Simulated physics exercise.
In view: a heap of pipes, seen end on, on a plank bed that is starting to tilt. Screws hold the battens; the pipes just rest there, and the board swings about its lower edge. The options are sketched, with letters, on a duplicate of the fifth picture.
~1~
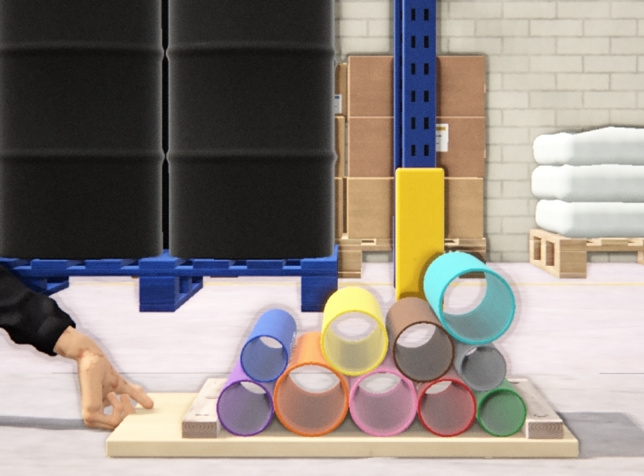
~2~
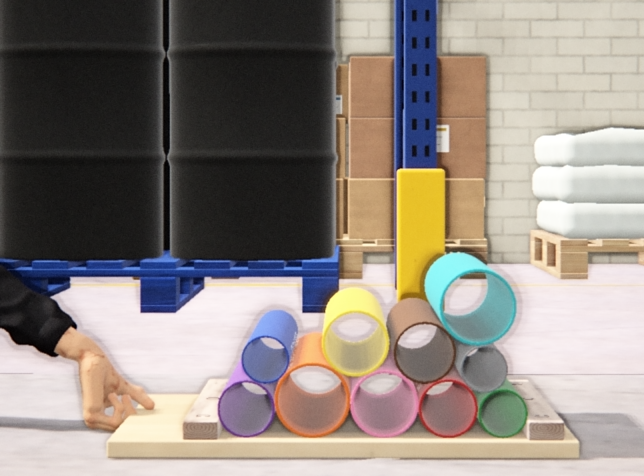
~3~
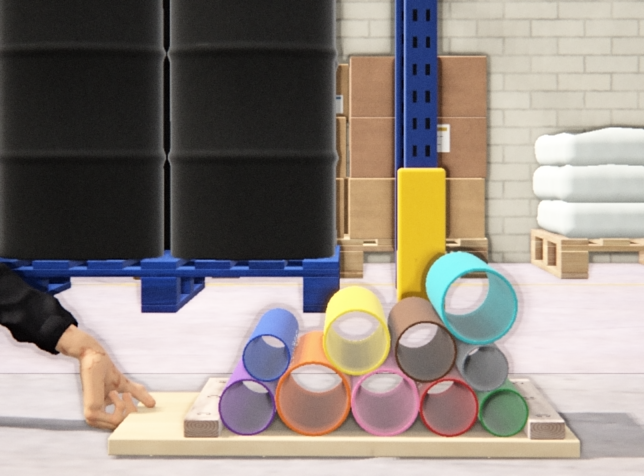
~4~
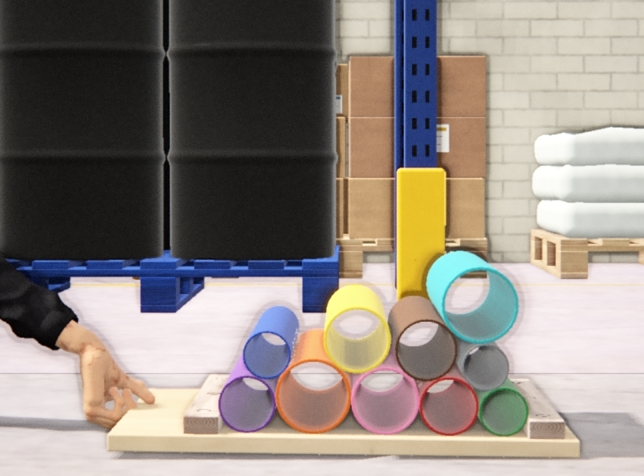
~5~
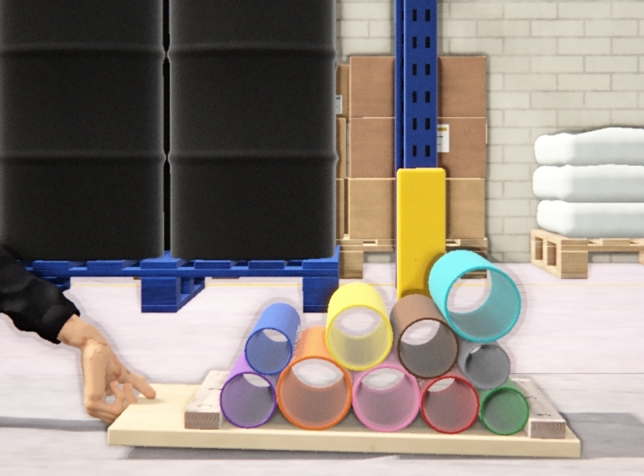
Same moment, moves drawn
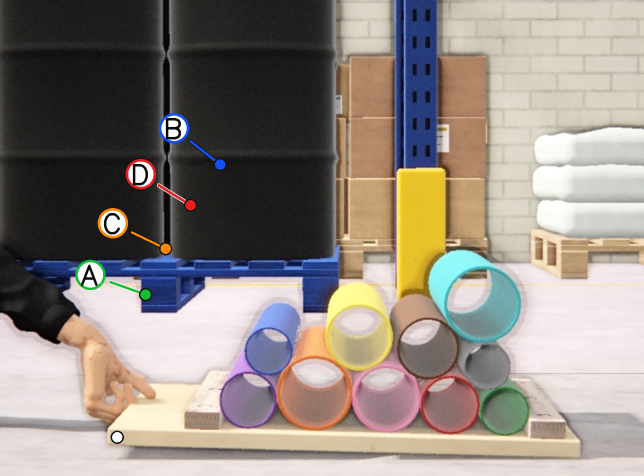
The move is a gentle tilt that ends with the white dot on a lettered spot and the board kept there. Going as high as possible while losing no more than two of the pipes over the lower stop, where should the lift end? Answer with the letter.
No higher than A.
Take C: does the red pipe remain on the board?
Yes, with C.
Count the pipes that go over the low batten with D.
It comes to four.
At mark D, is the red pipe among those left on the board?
The red pipe: Yes.
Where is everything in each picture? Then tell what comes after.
In the first frame, green pipe (502, 412); blue pipe (264, 359); grey pipe (483, 368).
In the second frame, grey pipe (484, 369); yellow pipe (356, 343).
In the third frame, board (344, 413); purple pipe (247, 407); orange pipe (314, 399).
In the fourth frame, board (343, 412); purple pipe (247, 404); orange pipe (313, 396).
In the fifth frame, board (344, 409); purple pipe (248, 400); orange pipe (315, 393).
On the marked copy, A at (145, 294); B at (220, 165); C at (166, 249); D at (190, 206); the white dot at (117, 437).
Taking A. A third of the way, board at 14°.
Two thirds of the way, board at 20°.
When it is over, board at 20°, one over the low batten (turquoise).
As for the rest, B four over the low batten (grey, yellow, brown, turquoise); C four over the low batten (grey, yellow, brown, turquoise); D four over the low batten (grey, yellow, brown, turquoise).
